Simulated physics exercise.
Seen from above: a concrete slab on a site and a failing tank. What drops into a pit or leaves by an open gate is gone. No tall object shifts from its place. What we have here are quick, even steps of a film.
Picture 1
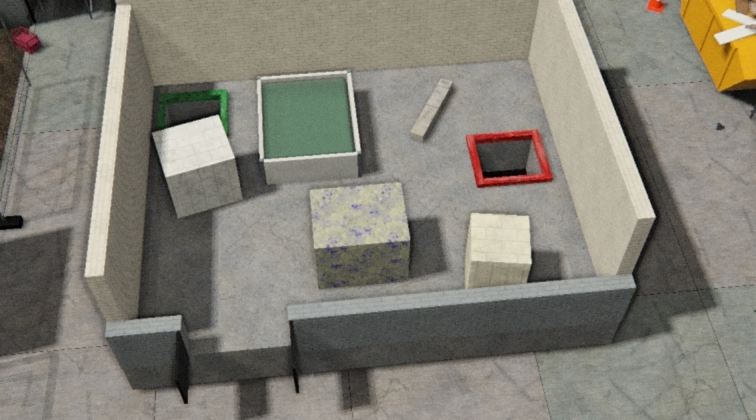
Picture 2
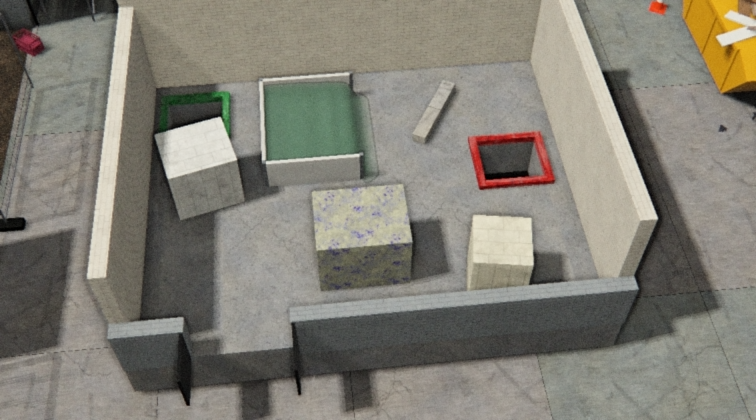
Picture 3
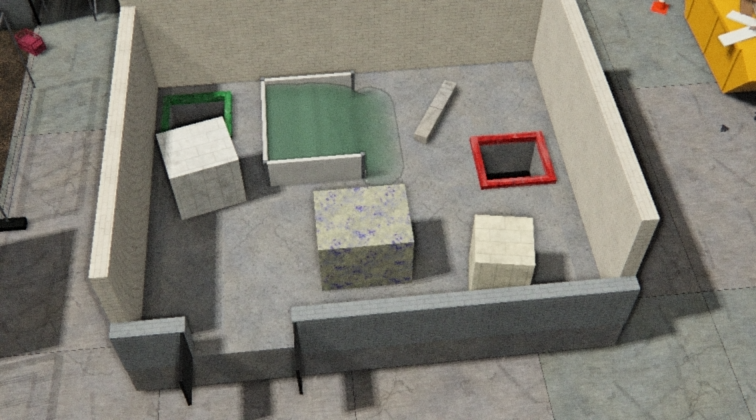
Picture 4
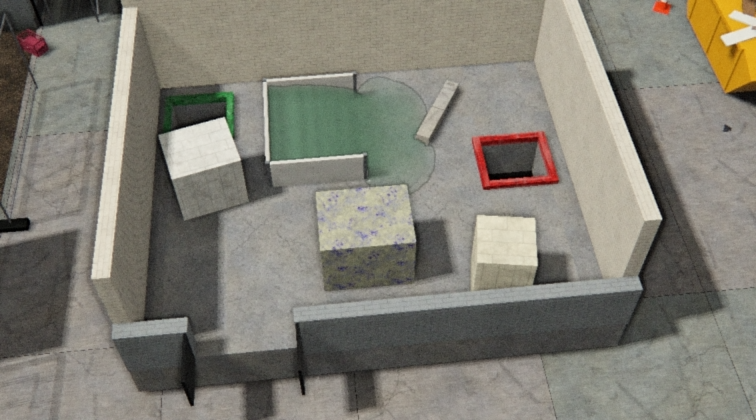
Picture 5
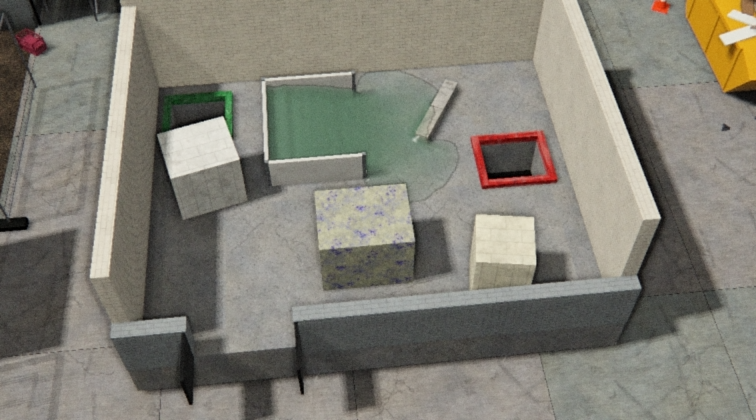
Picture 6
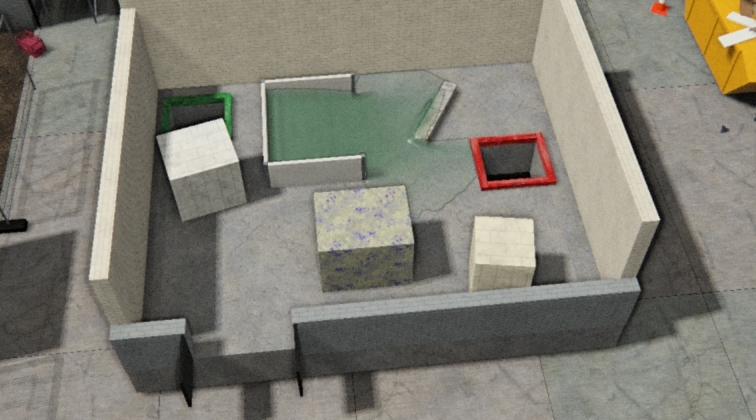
Greenish water pouring from the open right side of a walled tank, spreading rightward across concrete and around a slanted pale block.
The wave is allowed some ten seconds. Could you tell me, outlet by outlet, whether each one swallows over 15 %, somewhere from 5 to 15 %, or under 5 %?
Outcome: The gate drains a share short of five per cent, the green pit drains a share short of five per cent, the red pit drains a share of five to fifteen per cent.
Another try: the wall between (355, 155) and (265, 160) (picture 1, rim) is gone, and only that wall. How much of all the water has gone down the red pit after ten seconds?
Share to the red pit: 0 in a hundred.
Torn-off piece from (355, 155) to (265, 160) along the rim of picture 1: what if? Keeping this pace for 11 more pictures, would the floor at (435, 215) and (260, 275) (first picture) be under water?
The first would be drenched and the second drenched.
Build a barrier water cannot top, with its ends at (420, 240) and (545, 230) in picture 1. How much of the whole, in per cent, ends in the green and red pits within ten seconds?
The green pit gets 0 per cent and the red pit gets 14 per cent.
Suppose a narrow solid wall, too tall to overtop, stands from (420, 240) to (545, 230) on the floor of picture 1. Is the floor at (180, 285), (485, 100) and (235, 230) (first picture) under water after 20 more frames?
In that order, I'd expect them to be kept clear of the flood, reached by the flood and kept clear of the flood.
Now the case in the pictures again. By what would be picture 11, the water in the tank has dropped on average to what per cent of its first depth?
About 46 per cent.
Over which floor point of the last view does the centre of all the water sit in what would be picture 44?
I'd put my finger on (433, 166).
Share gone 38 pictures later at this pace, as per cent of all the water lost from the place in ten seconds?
I get 90 percent.
A moment on, water covers 25 % of the floor; the gate 0 %, the green pit 0 %, the red pit 2 %.
Next, water covers 40 % of the floor; the gate 0 %, the green pit 0 %, the red pit 6 %.
Then, water covers 50 % of the floor; the gate 0 %, the green pit 0 %, the red pit 7 %.
Later, water covers 65 % of the floor; the gate 0 %, the green pit 0 %, the red pit 8 %.
In the end, water covers 85 % of the floor; the gate 1 %, the green pit 0 %, the red pit 8 %.
